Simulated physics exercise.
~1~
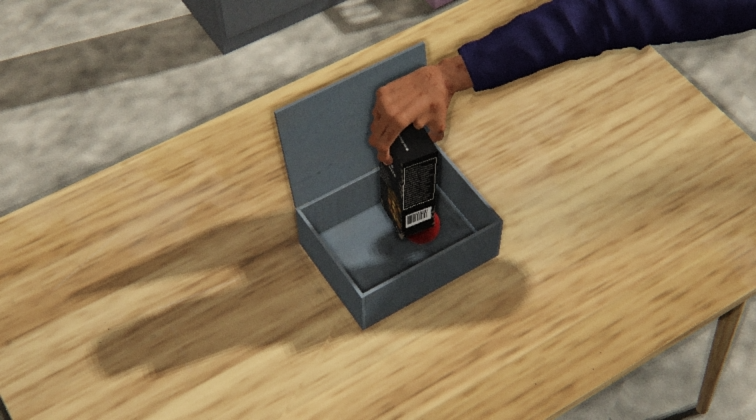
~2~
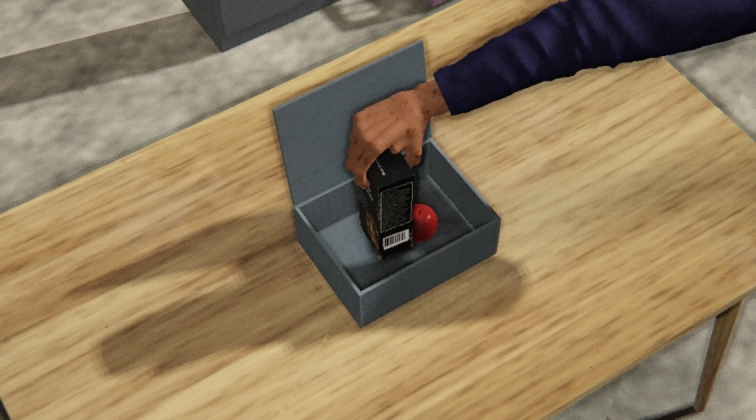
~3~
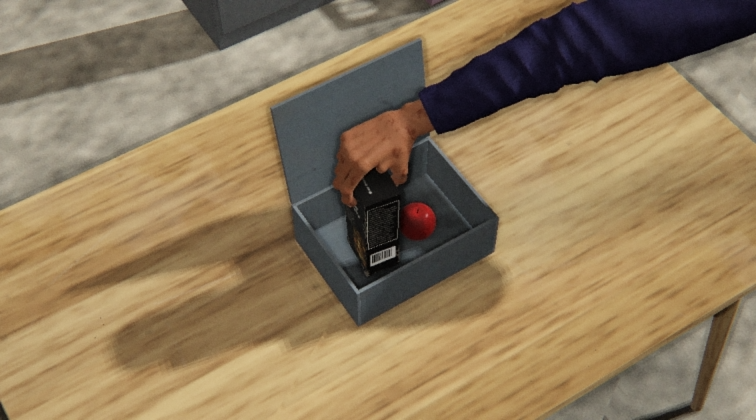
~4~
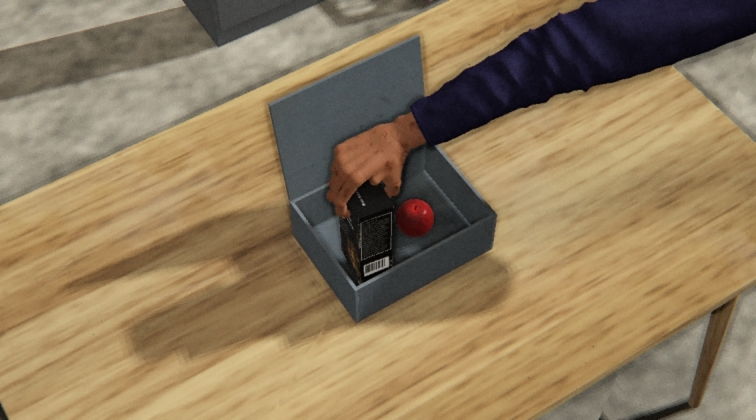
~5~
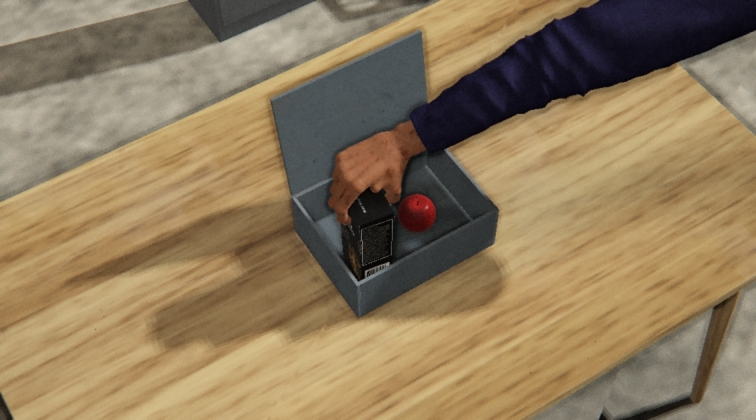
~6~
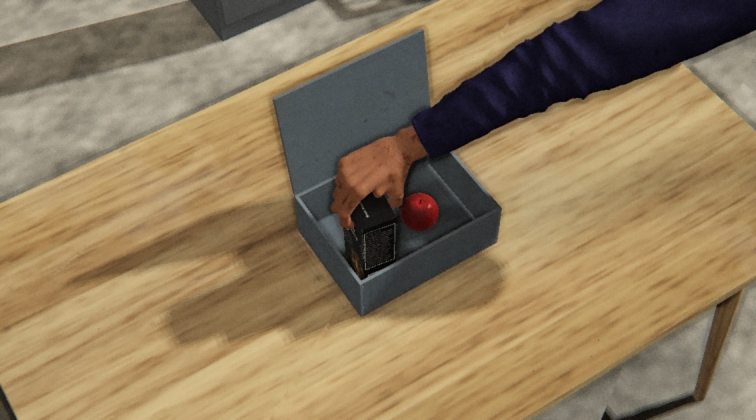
At first, a hand in a dark blue sleeve holds a black carton over an open gray case on a wooden table, partly hiding a red apple inside. The hand shifts the carton left, revealing the apple, then lowers it into the case's near left part, still gripping its top.
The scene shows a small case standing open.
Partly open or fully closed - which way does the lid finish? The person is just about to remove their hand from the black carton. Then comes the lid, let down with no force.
Partly open.
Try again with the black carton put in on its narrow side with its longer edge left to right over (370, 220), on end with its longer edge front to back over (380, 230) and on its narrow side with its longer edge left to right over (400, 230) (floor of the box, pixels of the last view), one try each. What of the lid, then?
Okay, so first it closes properly, then it doesn't close, and last it closes properly.
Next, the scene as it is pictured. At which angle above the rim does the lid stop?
Some 45° above the rim.
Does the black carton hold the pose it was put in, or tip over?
As it turns out, the black carton keeps its original angle.
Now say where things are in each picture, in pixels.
In the first frame, still above its spot; black carton (408, 178).
In the second frame, still above its spot; black carton (386, 201).
In the third frame, still above its spot; black carton (372, 218); red apple (417, 222).
In the fourth frame, still above its spot; black carton (366, 229); red apple (415, 218).
In the fifth frame, still above its spot; black carton (367, 235); red apple (417, 213).
In the sixth frame, put in, still held; black carton (370, 239); red apple (420, 212).
Then, 1.10 s on from there, lid starting down.
Then, 1.40 s on from there, lid 72° above the rim.
Then, 1.70 s on from there, lid 50° above the rim.
In the end, lid 45° above the rim; both unmoved. At the end, from the last picture's camera, black carton near (370, 239).
